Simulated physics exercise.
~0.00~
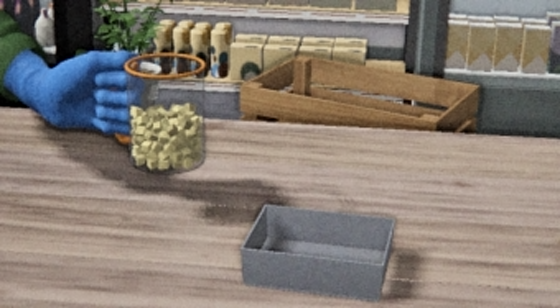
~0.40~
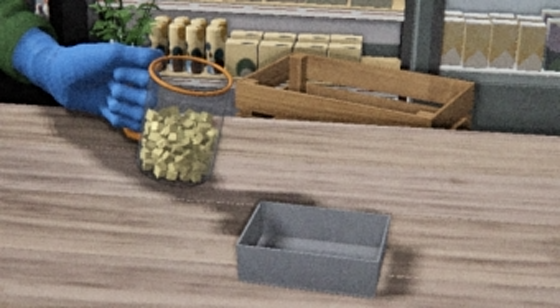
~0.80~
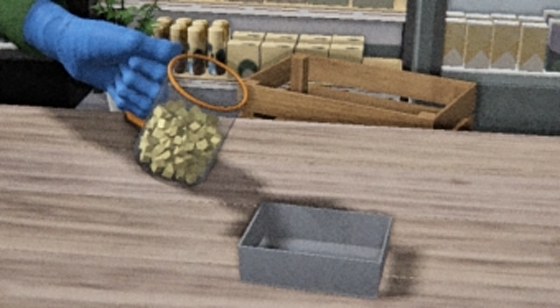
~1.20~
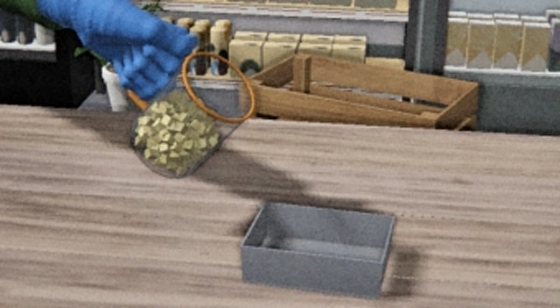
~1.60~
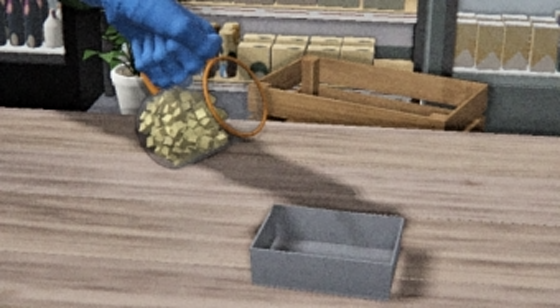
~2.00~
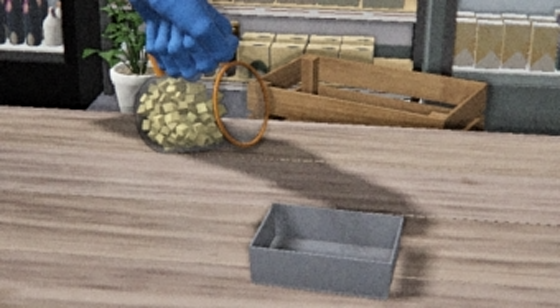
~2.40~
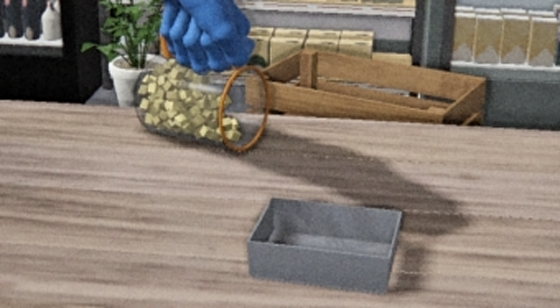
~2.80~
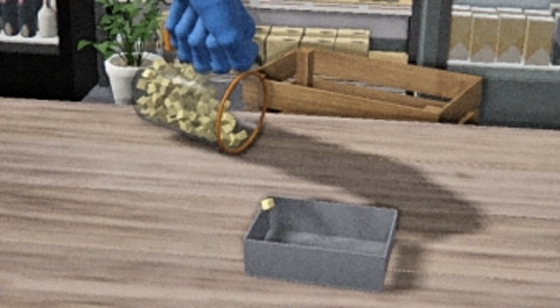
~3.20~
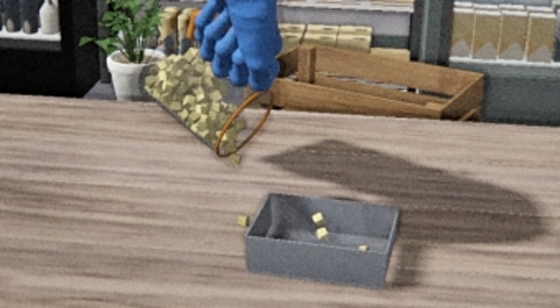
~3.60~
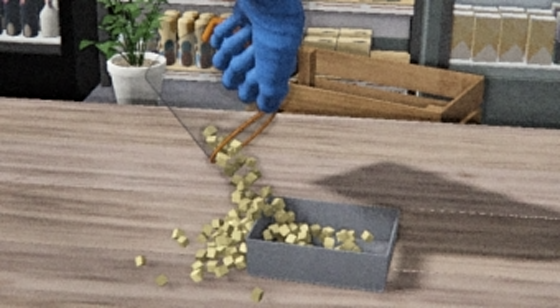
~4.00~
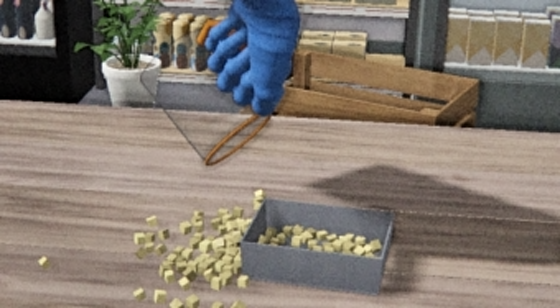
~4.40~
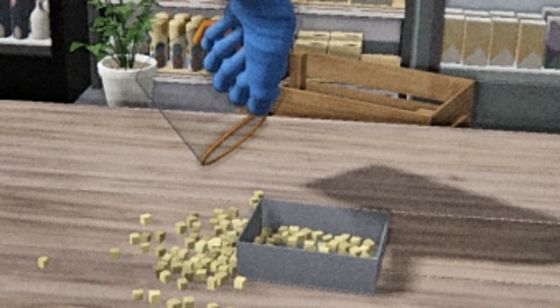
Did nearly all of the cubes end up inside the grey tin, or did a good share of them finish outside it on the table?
A good share finished outside on the table, mostly to the left of the tin, although the tin also caught a good share of the cubes.
A blue-gloved hand tipped a clear cup of small pale yellow cubes over a wooden table until it emptied, and the cubes tumbled down, some landing in the grey tin and many scattering across the tabletop to its left.
